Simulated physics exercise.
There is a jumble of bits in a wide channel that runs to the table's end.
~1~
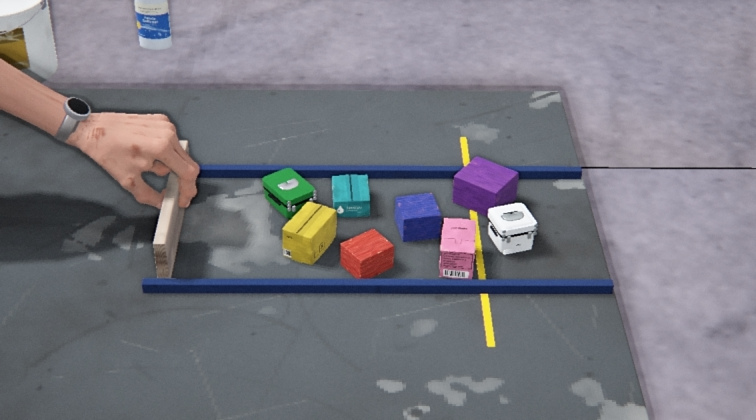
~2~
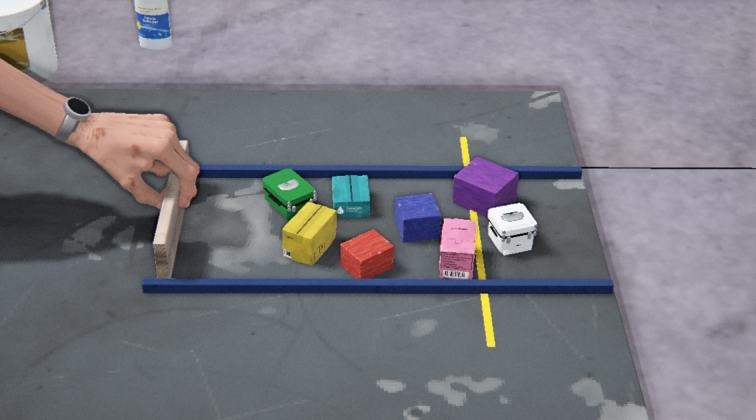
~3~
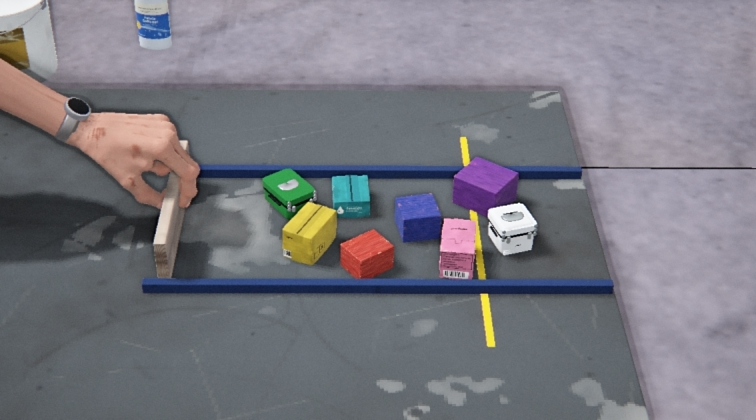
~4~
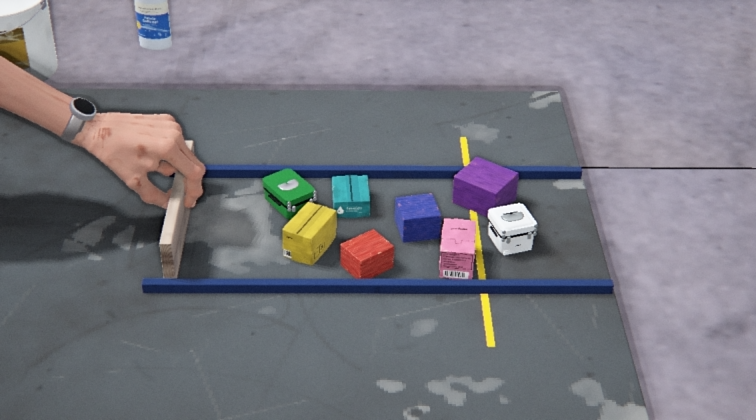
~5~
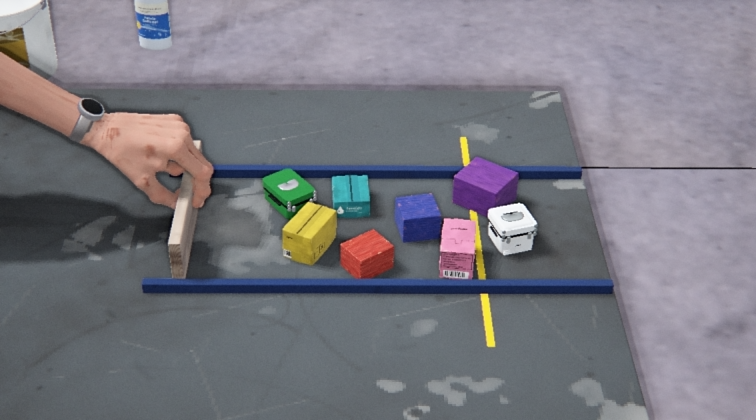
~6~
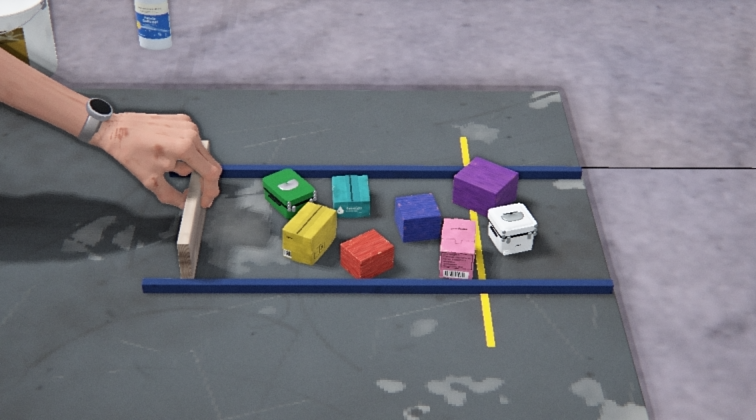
At first, a hand holds a wooden board upright at the left end of a channel between two blue rails, with colourful blocks and boxes scattered ahead of it. The hand stays still briefly, then slides the board slightly to the right, without touching the pieces, which stay in place.
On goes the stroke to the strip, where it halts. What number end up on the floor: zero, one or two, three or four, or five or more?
The pieces that drop number zero in all.
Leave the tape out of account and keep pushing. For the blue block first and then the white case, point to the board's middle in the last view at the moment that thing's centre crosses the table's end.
Blue block: (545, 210); white case: (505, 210).
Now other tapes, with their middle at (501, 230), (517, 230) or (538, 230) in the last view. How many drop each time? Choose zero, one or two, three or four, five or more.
In order of the three spots, it's not one, then just one or two, then just one or two.
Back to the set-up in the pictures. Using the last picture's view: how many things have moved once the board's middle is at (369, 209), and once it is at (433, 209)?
Counts: 5 / 8.
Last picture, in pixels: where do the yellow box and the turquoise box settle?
Answer: First (494, 228), after that (523, 198).
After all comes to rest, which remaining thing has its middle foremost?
That would be the purple block.
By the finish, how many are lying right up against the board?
It ends up touching 3.
Soon after, none off yet; white case at rest near (511, 229); purple block at rest near (485, 188); pink box at rest near (458, 249).
In the end, the number that fall off is zero.
